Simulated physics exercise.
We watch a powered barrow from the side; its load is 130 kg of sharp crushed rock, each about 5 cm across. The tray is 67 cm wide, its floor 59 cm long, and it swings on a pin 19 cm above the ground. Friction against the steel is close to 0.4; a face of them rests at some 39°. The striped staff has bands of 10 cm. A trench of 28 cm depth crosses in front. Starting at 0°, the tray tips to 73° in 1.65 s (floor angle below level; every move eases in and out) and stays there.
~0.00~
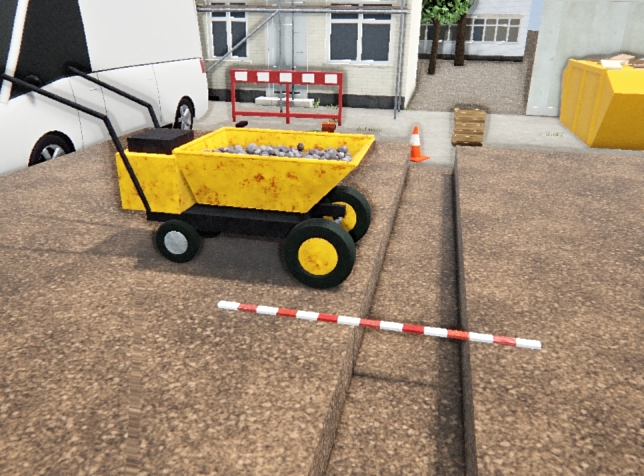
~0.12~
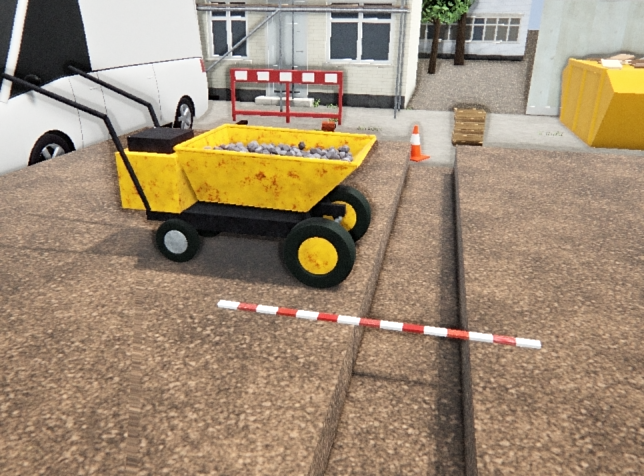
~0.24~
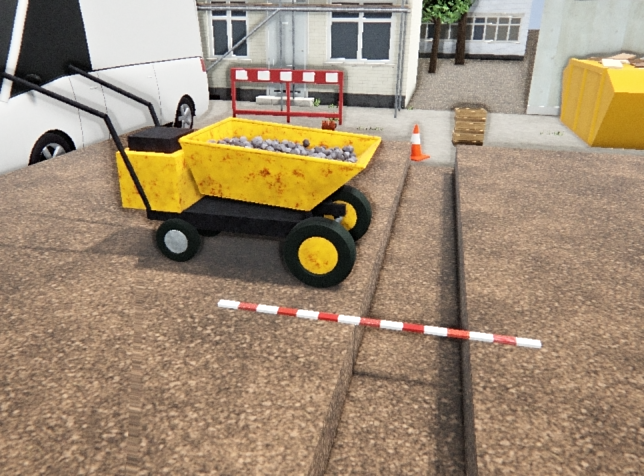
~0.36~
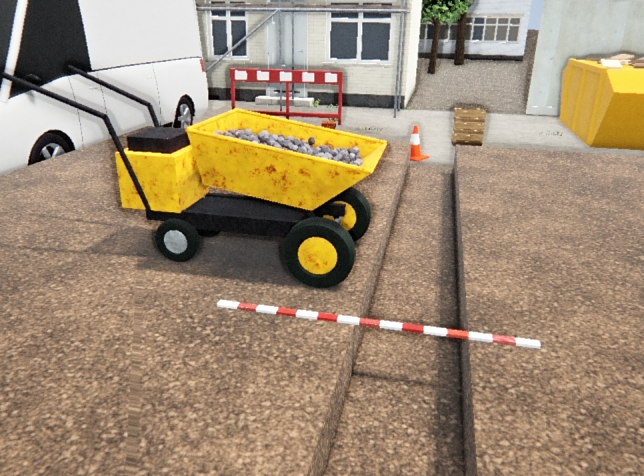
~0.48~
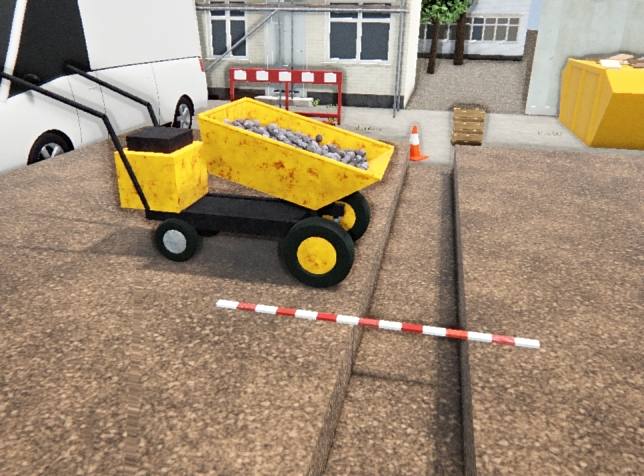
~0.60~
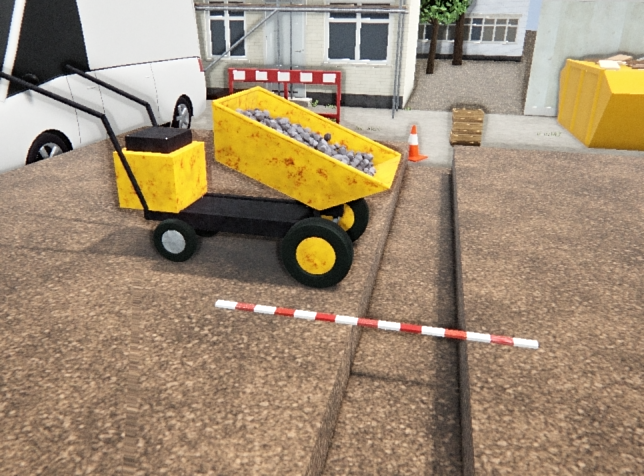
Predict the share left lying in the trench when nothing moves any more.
Some 81 per cent of it.
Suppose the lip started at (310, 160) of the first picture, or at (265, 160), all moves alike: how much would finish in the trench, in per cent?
Near 100 per cent from the first place, 75 from the second.
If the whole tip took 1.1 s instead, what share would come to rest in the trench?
In that case some 75 per cent.
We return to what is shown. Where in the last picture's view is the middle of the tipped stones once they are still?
Their middle is at about (439, 305).
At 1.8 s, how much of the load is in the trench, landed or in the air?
About 40 per cent by then.
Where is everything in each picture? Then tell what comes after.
The first frame shows lip at (356, 165), floor tilted 0°, highest stones at (284, 152).
In the second frame, the tray is at 1°, its lip at (358, 165); the top of the load is at (277, 149); the stones move at 0.2 m/s on average.
The third frame shows lip at (364, 167), floor tilted 4°, highest stones at (256, 144); the stones move at 0.3 m/s on average.
The fourth frame shows lip at (371, 172), floor tilted 9°, highest stones at (247, 136); the stones move at 0.4 m/s on average.
In the fifth frame, the tray is at 15°, its lip at (380, 179); the top of the load is at (252, 126); the stones move at 0.5 m/s on average.
The sixth frame shows lip at (389, 188), floor tilted 22°, highest stones at (256, 115); the stones move at 0.6 m/s on average.
After 1.2 s the floor is at 62°; 100 % in the tray; the foremost stones are at (424, 236).
After 1.8 s the floor is at 73°; 52 % in the tray, 40 % in the trench, 9 % past the trench; the foremost stones are at (497, 279).
After 2.1 s the floor is at 73°; 17 % in the tray, 64 % in the trench, 19 % past the trench; the foremost stones are at (554, 287).
After 4.1 s the floor is at 73°; 0 % in the tray, 81 % in the trench, 19 % past the trench; the foremost stones are at (559, 282).
